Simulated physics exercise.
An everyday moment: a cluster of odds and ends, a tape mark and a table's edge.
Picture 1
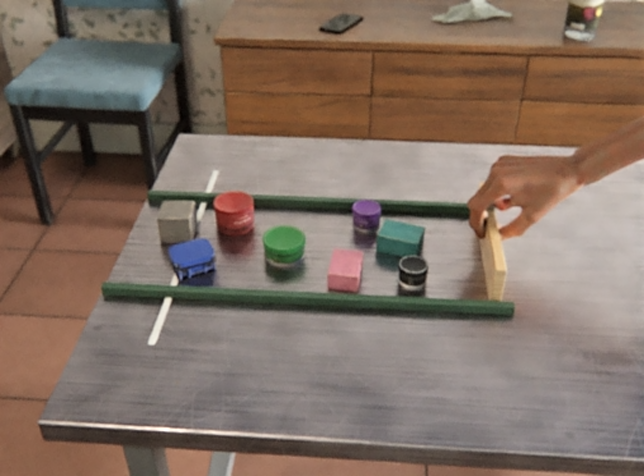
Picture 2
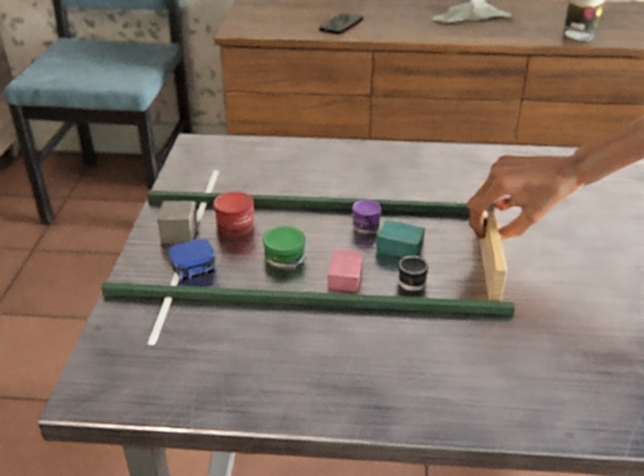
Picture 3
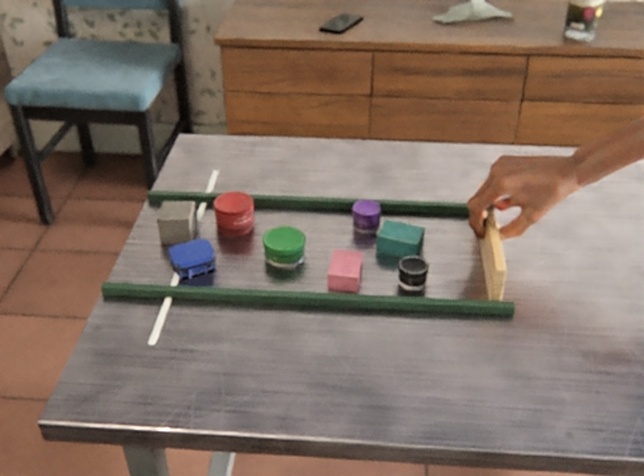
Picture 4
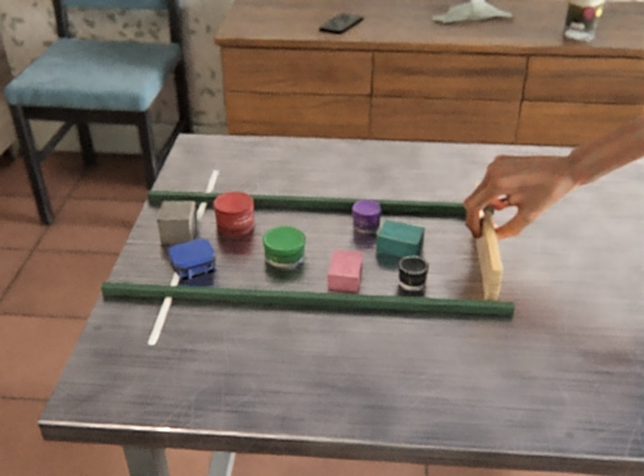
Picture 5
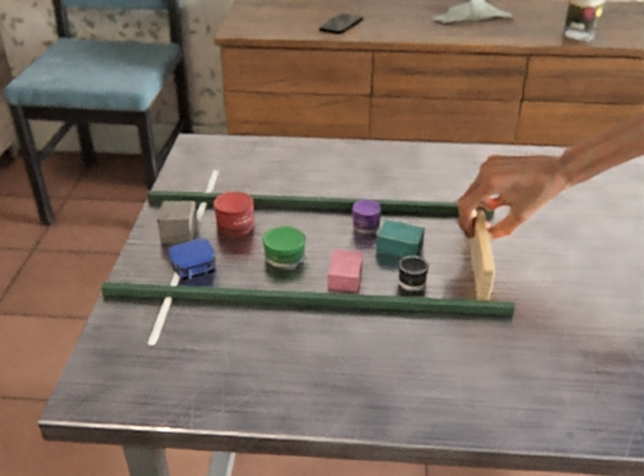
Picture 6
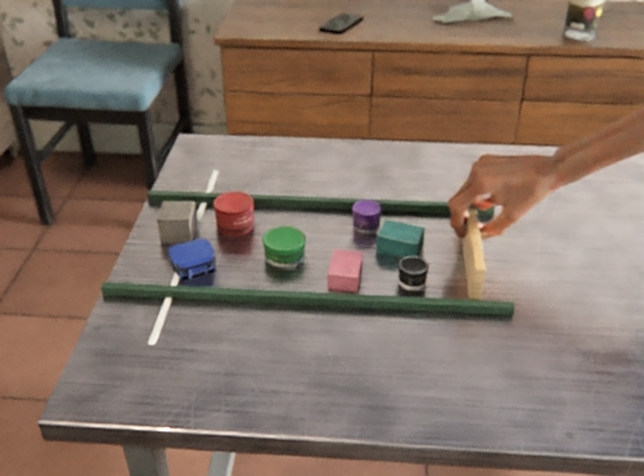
On a grey tabletop between two green rails, small coloured blocks and round containers sit still near a white strip, while a hand at the right first holds a wooden board upright, then slides it slightly left towards them.
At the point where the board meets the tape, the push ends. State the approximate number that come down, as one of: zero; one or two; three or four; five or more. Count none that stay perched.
Approximate number down: One or two.
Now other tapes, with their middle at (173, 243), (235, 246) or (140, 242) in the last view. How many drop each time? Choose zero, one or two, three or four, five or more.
Tape by tape, the falls would be: 3 or 4, then no fall at all, then five or over.
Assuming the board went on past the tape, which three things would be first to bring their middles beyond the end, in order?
Earliest first - the grey block, the blue case, the green pot.
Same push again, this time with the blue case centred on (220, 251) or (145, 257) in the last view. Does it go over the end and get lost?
Blue case: Plunges; plunges.
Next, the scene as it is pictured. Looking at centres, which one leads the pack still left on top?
The green pot is foremost.
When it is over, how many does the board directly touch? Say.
At rest, 3 are in contact.
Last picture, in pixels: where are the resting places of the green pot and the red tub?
Near (124, 240) and (153, 208).
A little later, none off yet; grey block at rest near (178, 222); blue case at rest near (193, 260); red tub at rest near (234, 214).
When it is over, the number that fall off is one or two; down, blue case and grey block.
